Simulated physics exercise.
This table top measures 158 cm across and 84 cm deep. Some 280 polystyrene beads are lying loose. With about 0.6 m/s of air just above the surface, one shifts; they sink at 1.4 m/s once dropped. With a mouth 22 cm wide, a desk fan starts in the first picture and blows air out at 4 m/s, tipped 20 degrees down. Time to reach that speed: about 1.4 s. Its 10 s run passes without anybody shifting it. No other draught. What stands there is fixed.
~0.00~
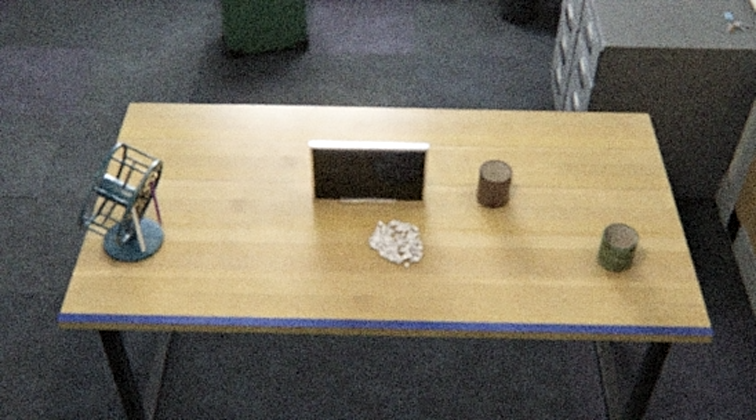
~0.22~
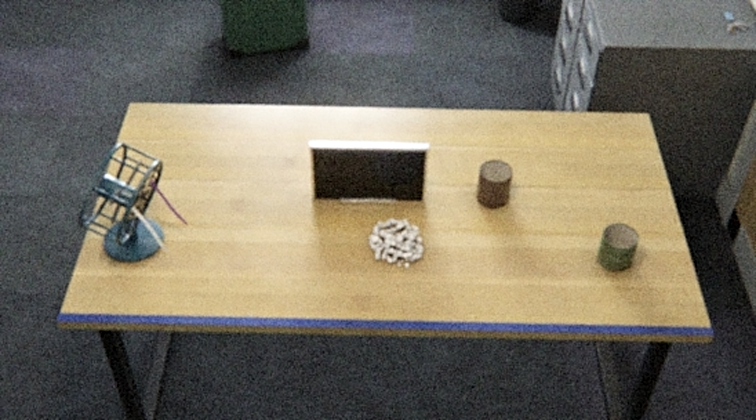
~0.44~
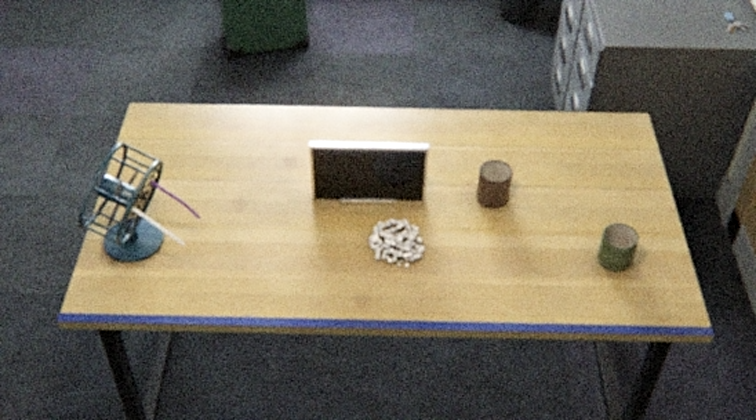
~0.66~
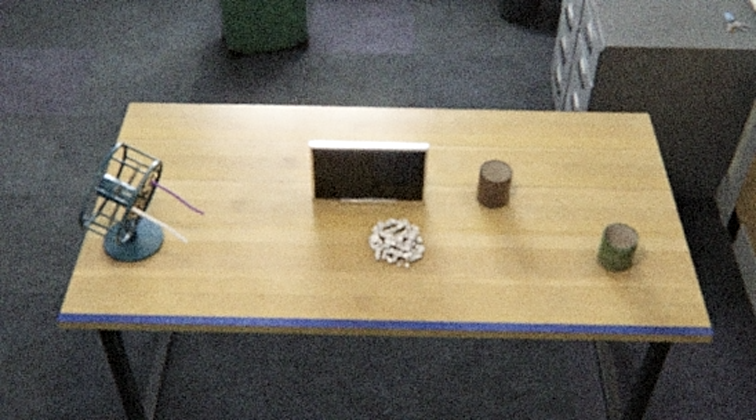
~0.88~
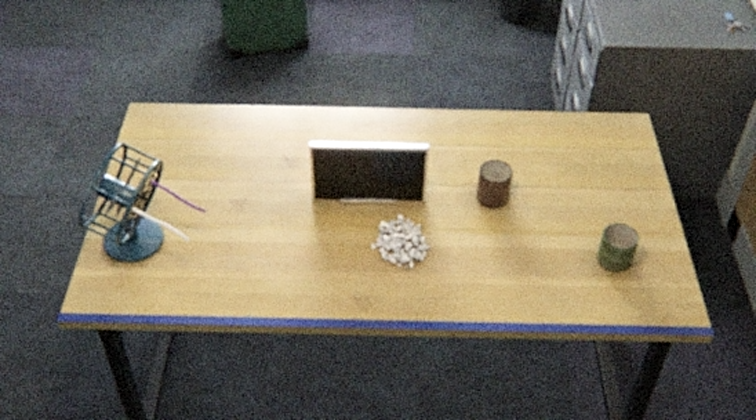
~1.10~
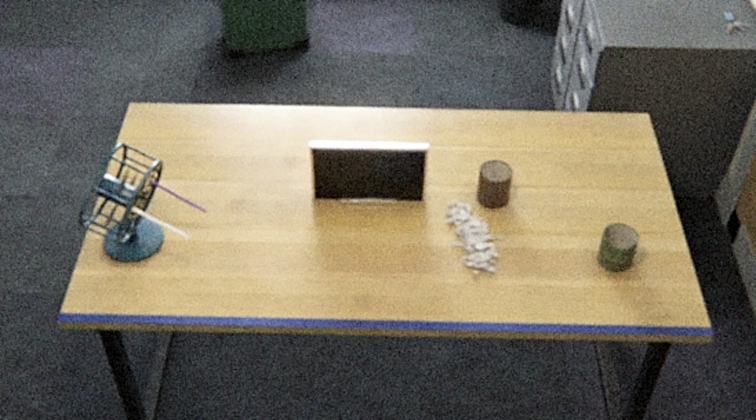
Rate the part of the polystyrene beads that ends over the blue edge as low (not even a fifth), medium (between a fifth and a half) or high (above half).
Low.
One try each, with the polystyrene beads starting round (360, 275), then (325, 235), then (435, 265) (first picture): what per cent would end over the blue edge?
60, 0 and 15 in a hundred, respectively.
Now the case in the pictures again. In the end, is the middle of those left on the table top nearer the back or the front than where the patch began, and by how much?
So it moved toward the rear end, something like 30 centimetres.
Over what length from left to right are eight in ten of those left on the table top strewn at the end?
About 50 cm.
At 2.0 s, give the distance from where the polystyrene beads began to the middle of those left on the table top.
The centre sits some 65 cm from where it began.
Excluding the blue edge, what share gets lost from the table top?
Close to 70 % of them.
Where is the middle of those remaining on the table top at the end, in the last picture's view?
Centre point: About (607, 168).
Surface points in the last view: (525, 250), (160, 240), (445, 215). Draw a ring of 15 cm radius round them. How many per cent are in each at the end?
I would say some 0 %, 0 % and 0 % respectively.
After 2.0 s, 0 % are over the blue edge; the middle of those still in play is near (606, 169); 64 % have settled or left.
After 3.2 s, 0 % are over the blue edge; the middle of those still in play is near (606, 169); 69 % have settled or left.
After 5.5 s, 0 % are over the blue edge; the middle of those still in play is near (606, 169); 71 % have settled or left.
After 10.0 s, at the end, 0 % are over the blue edge; the middle of those still in play is near (607, 168).
